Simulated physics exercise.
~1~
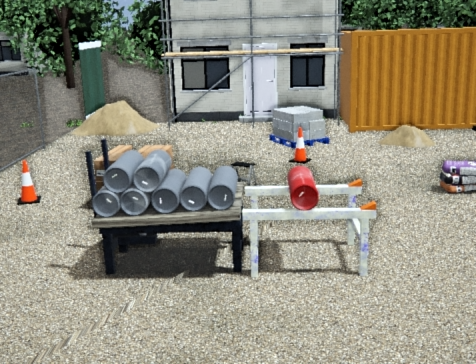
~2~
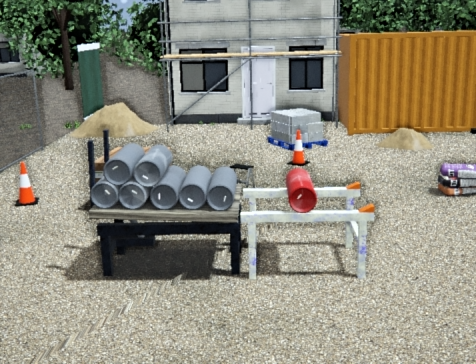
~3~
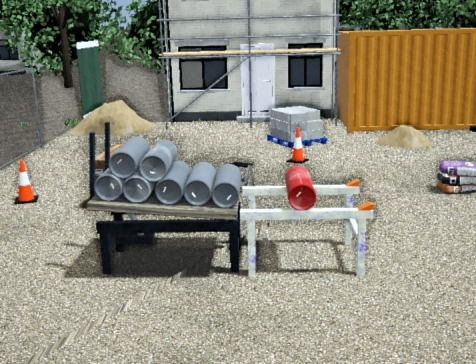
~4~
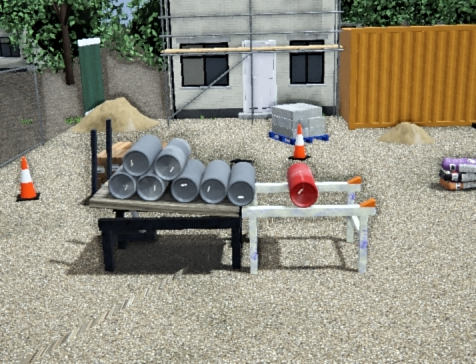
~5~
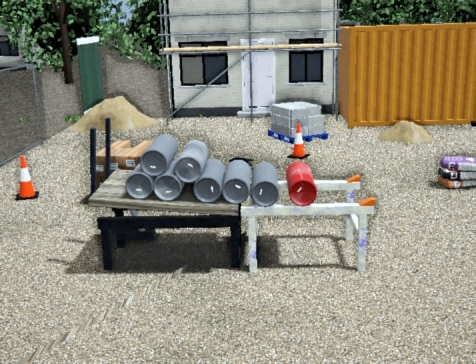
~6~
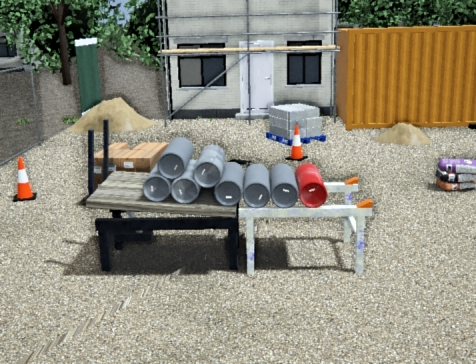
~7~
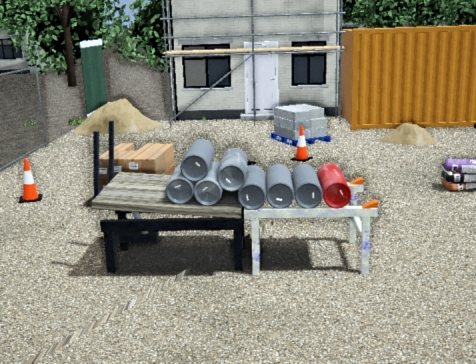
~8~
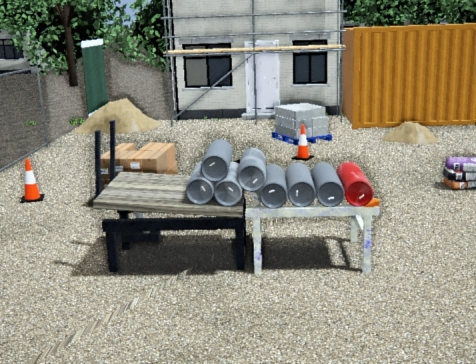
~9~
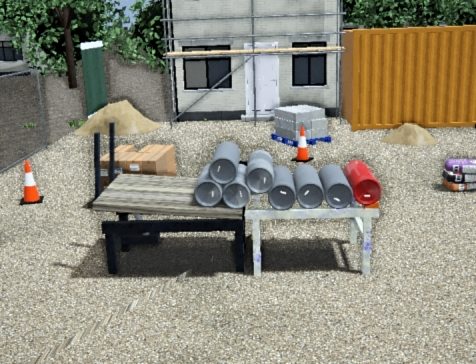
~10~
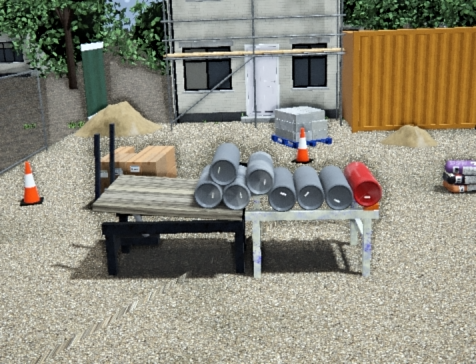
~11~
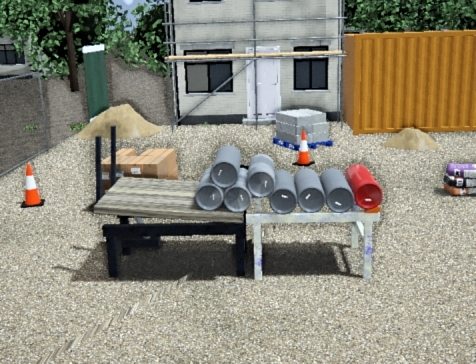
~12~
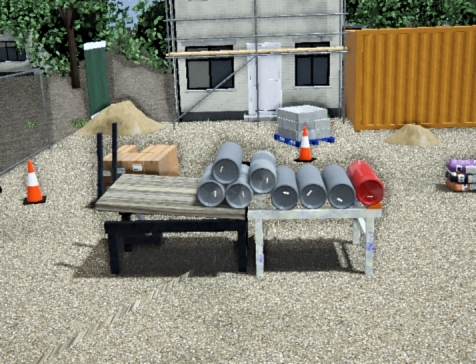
At the start, several grey cylinders lie on a dark-legged wooden deck on a gravel building site, two of them resting on top of the others, while a single red cylinder sits on the white rack to the right. The grey cylinders begin to roll rightwards along the deck. The leading one crosses onto the rack and reaches the red cylinder, which then rolls right ahead of the group. More grey cylinders follow, uncovering the left of the deck. The red one rolls back very slightly and settles near the rack's right end, with grey cylinders resting across rack and deck.
